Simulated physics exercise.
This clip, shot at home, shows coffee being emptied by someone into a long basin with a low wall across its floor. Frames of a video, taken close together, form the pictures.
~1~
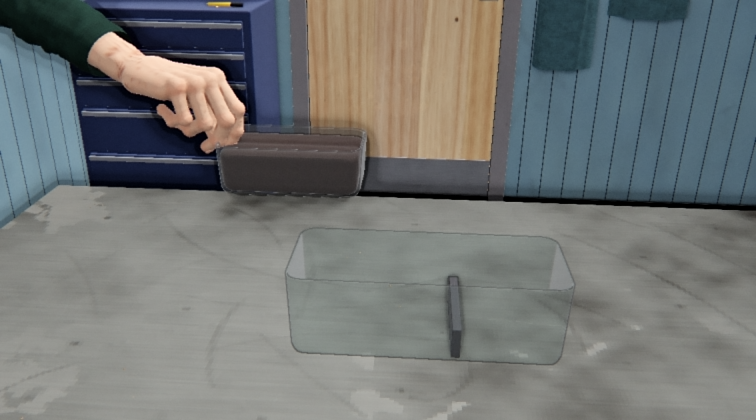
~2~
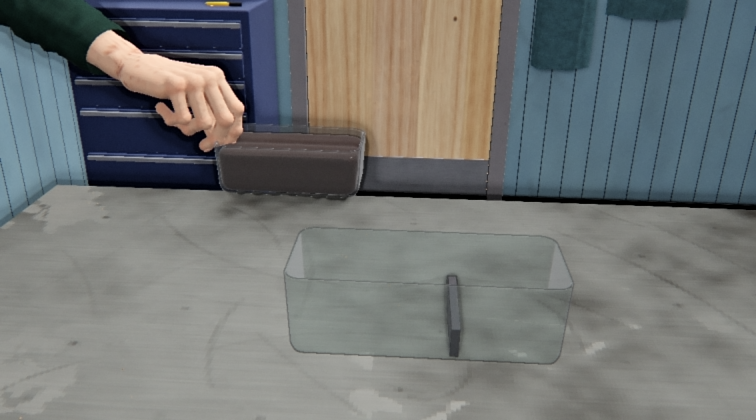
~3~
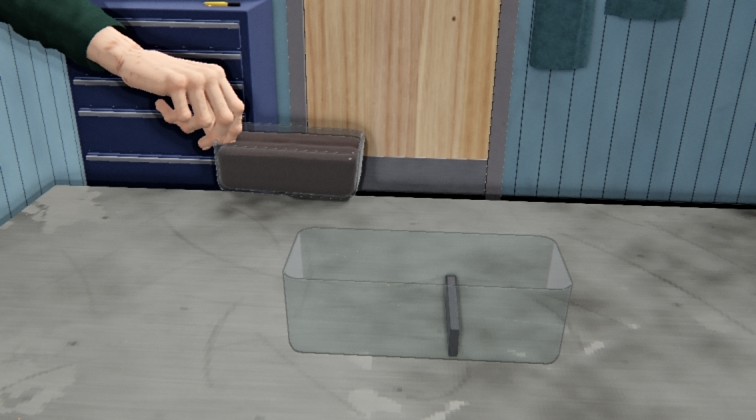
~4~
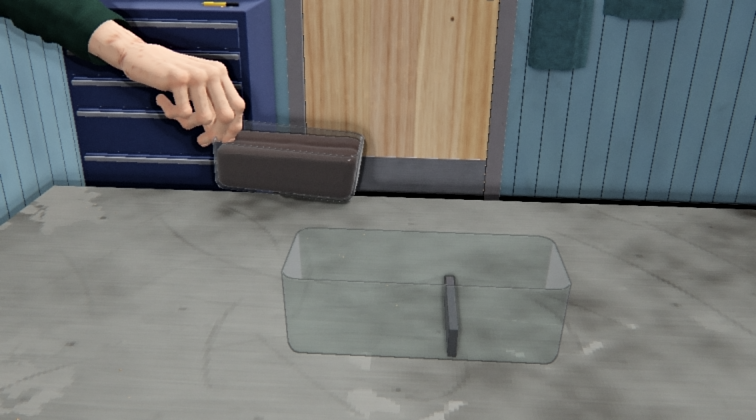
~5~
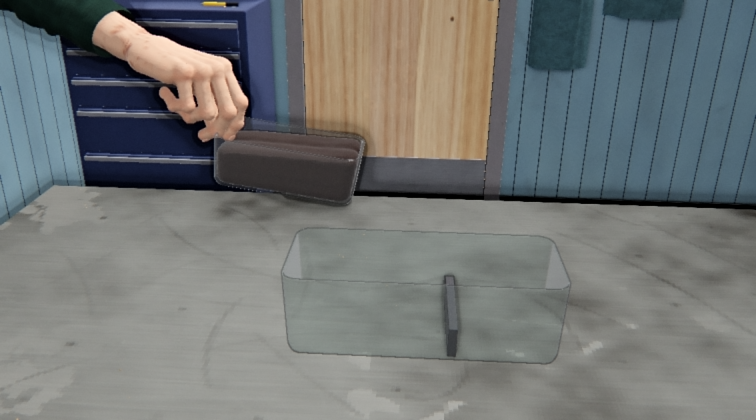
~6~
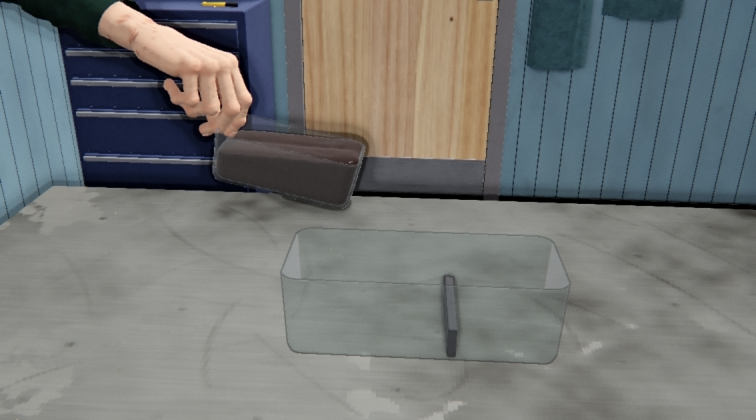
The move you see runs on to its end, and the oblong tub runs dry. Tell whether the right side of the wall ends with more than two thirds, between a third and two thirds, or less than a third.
The right side ends with less than a third.
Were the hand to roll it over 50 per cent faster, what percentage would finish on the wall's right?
It comes to around 10 per cent.
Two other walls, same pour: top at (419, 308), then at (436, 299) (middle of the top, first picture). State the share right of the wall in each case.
Estimated: 50 % first, 10 % second.
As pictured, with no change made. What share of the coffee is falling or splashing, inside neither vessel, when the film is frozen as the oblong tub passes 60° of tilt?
I'd put it at roughly 40 percent of it.
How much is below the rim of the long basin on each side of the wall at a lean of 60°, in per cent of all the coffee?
About 30 per cent left, 0 per cent right.
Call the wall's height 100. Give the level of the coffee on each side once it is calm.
Left part: 50 per cent; right part: 10.
A moment on, the oblong tub is tipped part way and 32 per cent is still to pour, 29 is left of the wall and 0 right of it.
Next, the oblong tub is tipped on its side and 8 per cent is still to pour, 79 is left of the wall and 6 right of it.
Then the oblong tub is tipped on its side and 2 per cent is still to pour, 87 is left of the wall and 7 right of it.
Later the oblong tub is tipped on its side and 0 per cent is still to pour, 89 is left of the wall and 7 right of it.
At rest 89 per cent lies left of the wall, 7 right of it and 4 outside.
